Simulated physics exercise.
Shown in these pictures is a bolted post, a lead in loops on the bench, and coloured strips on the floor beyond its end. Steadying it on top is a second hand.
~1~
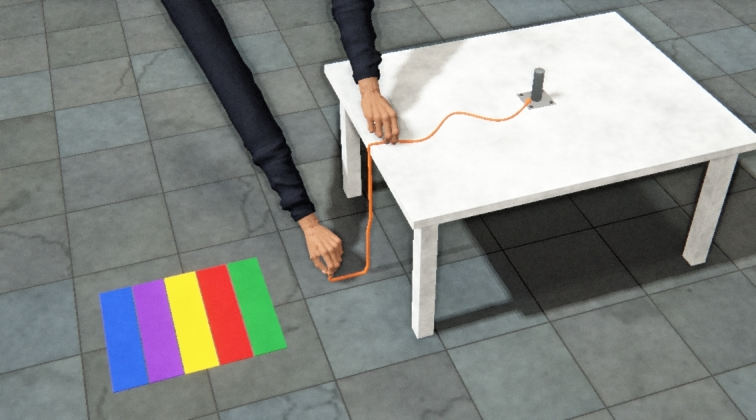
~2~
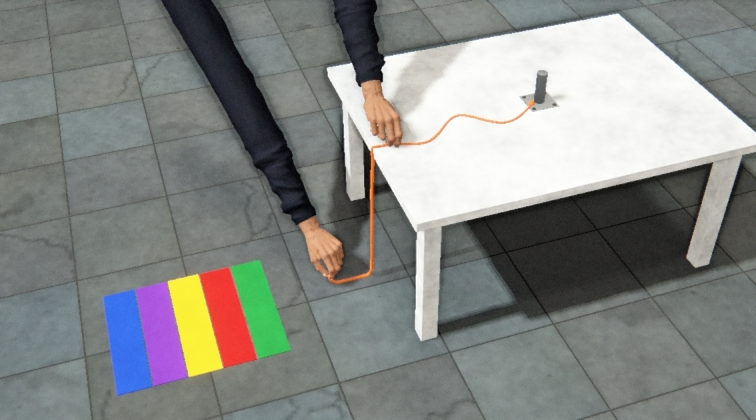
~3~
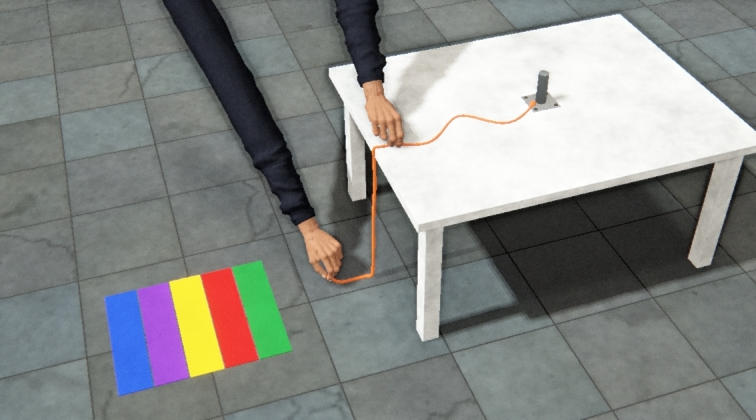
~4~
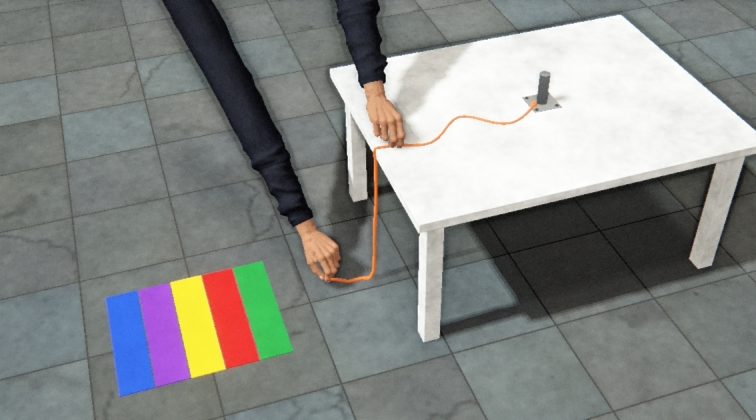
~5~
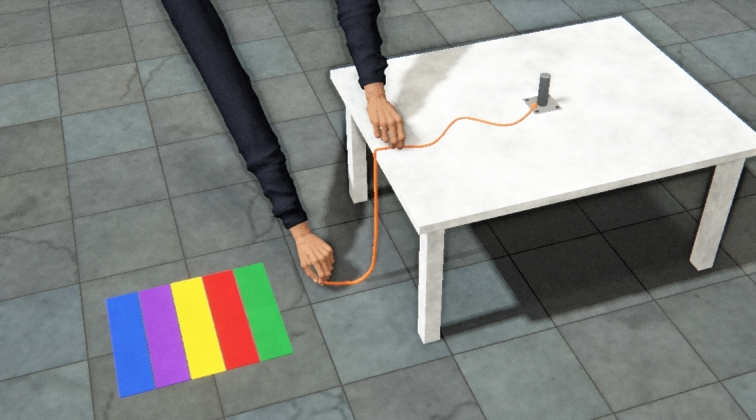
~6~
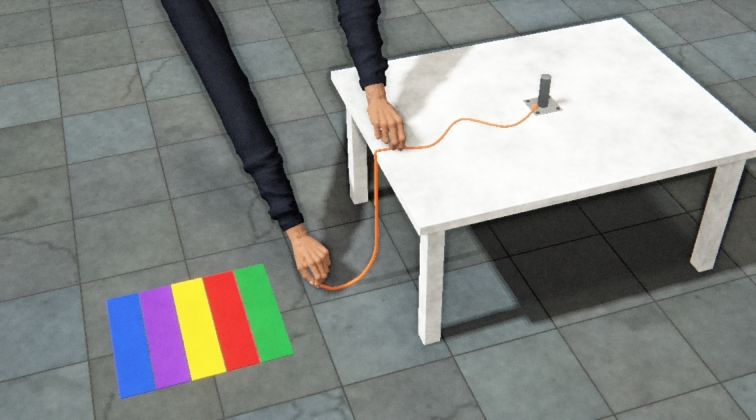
In this clip, one hand rests on an orange cord at the edge of a white table while another, near the floor, draws the cord's end slightly left, its hanging bend rounding, beside five coloured strips on grey tiles.
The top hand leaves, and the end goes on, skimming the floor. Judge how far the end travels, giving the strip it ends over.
It ends over the yellow strip.
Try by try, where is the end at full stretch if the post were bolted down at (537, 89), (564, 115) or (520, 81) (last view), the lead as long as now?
Try by try, around (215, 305), (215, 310) and (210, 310).
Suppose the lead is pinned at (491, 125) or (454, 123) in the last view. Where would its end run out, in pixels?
Roughly (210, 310) and (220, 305).
Early on, end near (261, 296); over green.
Midway, end near (221, 306); over red.
At the end of the slack, end near (198, 312); over yellow. The yellow one.
